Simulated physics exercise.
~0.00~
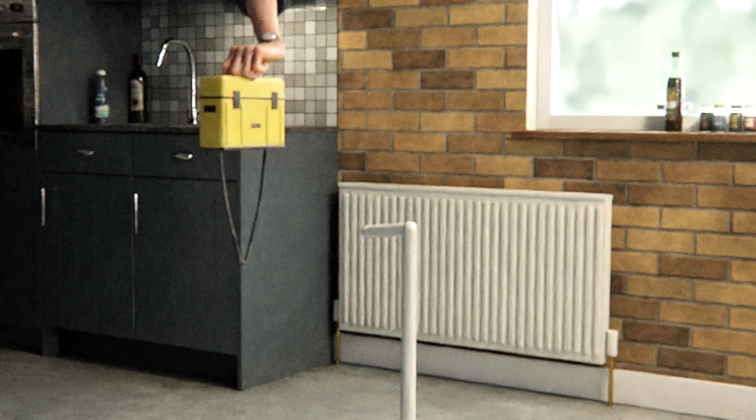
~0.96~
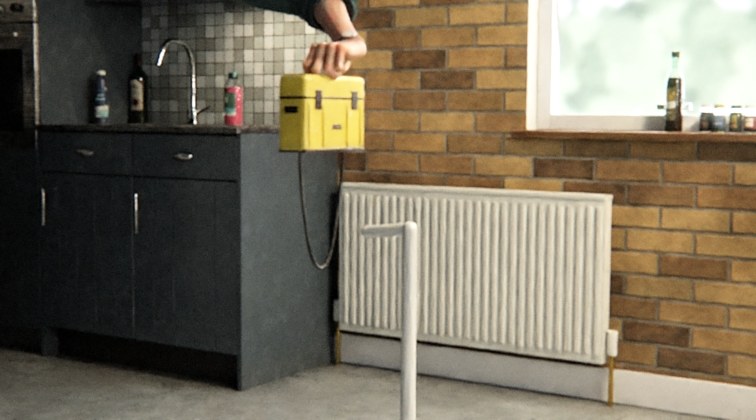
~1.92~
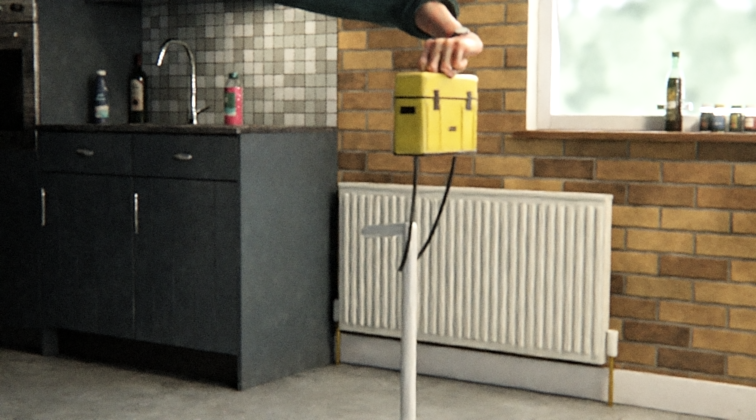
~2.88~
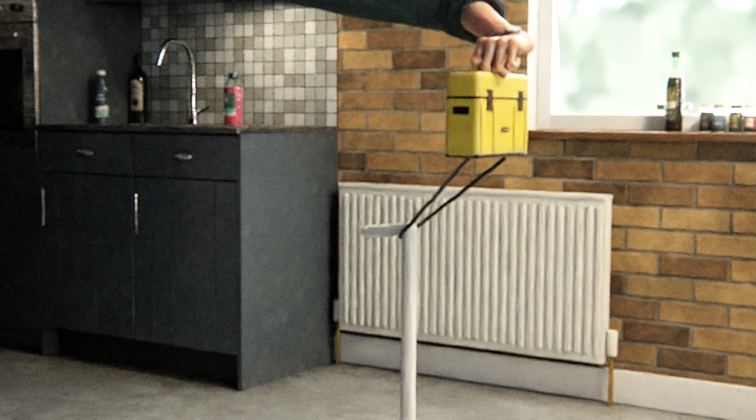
The video shows a hand carrying a yellow case with a dangling dark loop rightward through a kitchen, above a white post with a sideways hook. The loop catches at the post and pulls taut, leaving the case snagged just past it as the hand stops.
